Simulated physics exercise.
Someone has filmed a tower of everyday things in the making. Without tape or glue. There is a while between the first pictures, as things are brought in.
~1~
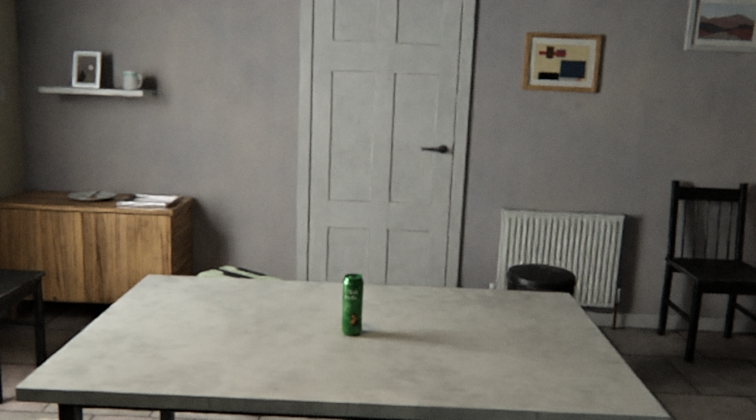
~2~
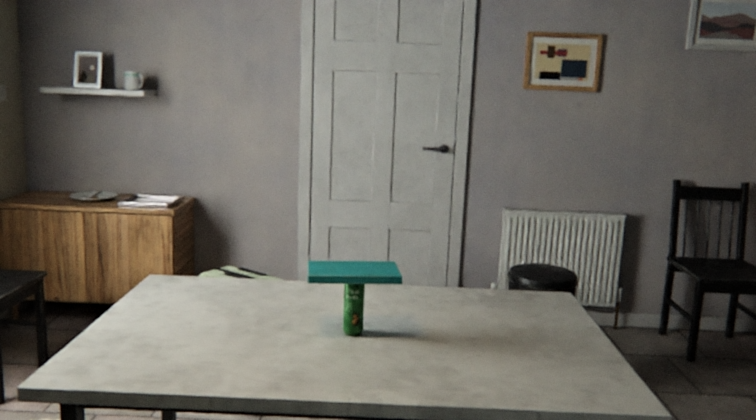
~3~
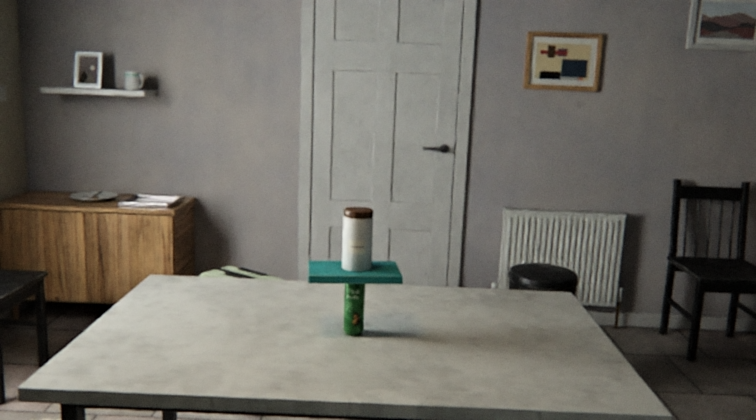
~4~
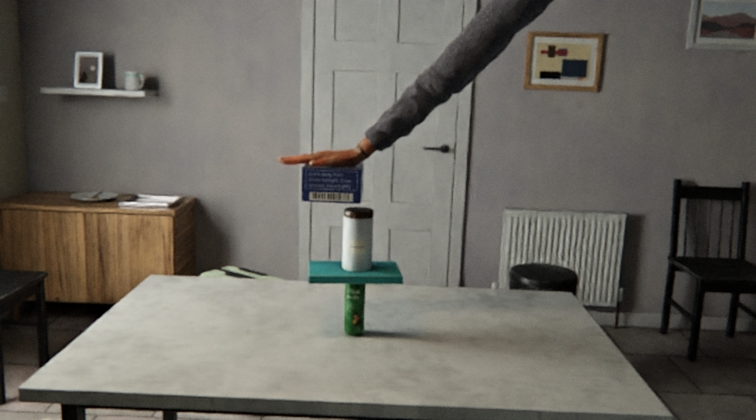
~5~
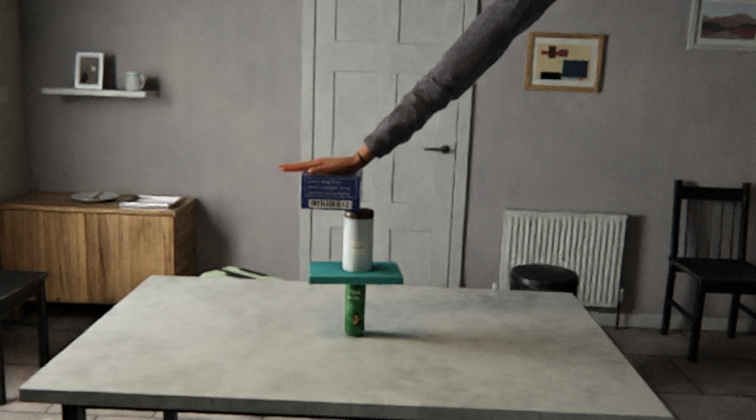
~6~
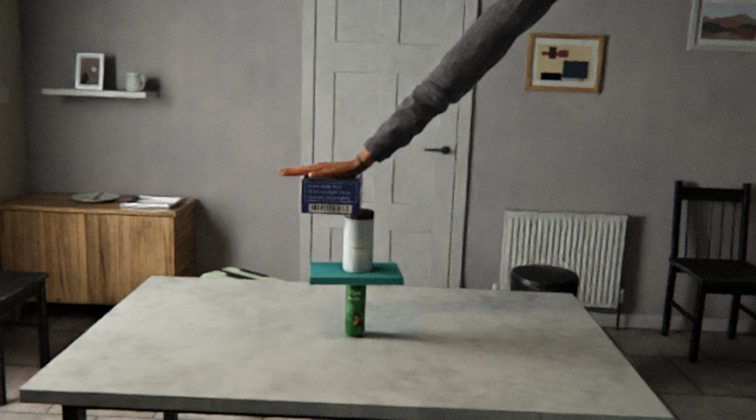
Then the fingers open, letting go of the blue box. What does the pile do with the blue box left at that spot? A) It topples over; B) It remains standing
Option A: It topples over.
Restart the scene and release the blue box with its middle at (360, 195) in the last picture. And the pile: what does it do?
In the end the pile does not fall.
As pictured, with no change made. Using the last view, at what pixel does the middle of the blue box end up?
Near (235, 310).
Then, 0.40 s on from there, blue box now fallen; white jar turned 5° from how it was put; turquoise board turned 5° from how it was put.
Then, 0.60 s on from there, things are still on the move.
Then, 1.20 s on from there, blue box resting near (235, 310).
In the end, fallen, blue box; the other 3 unmoved. At the end, from the last picture's camera, blue box near (235, 310). The pile gives way.
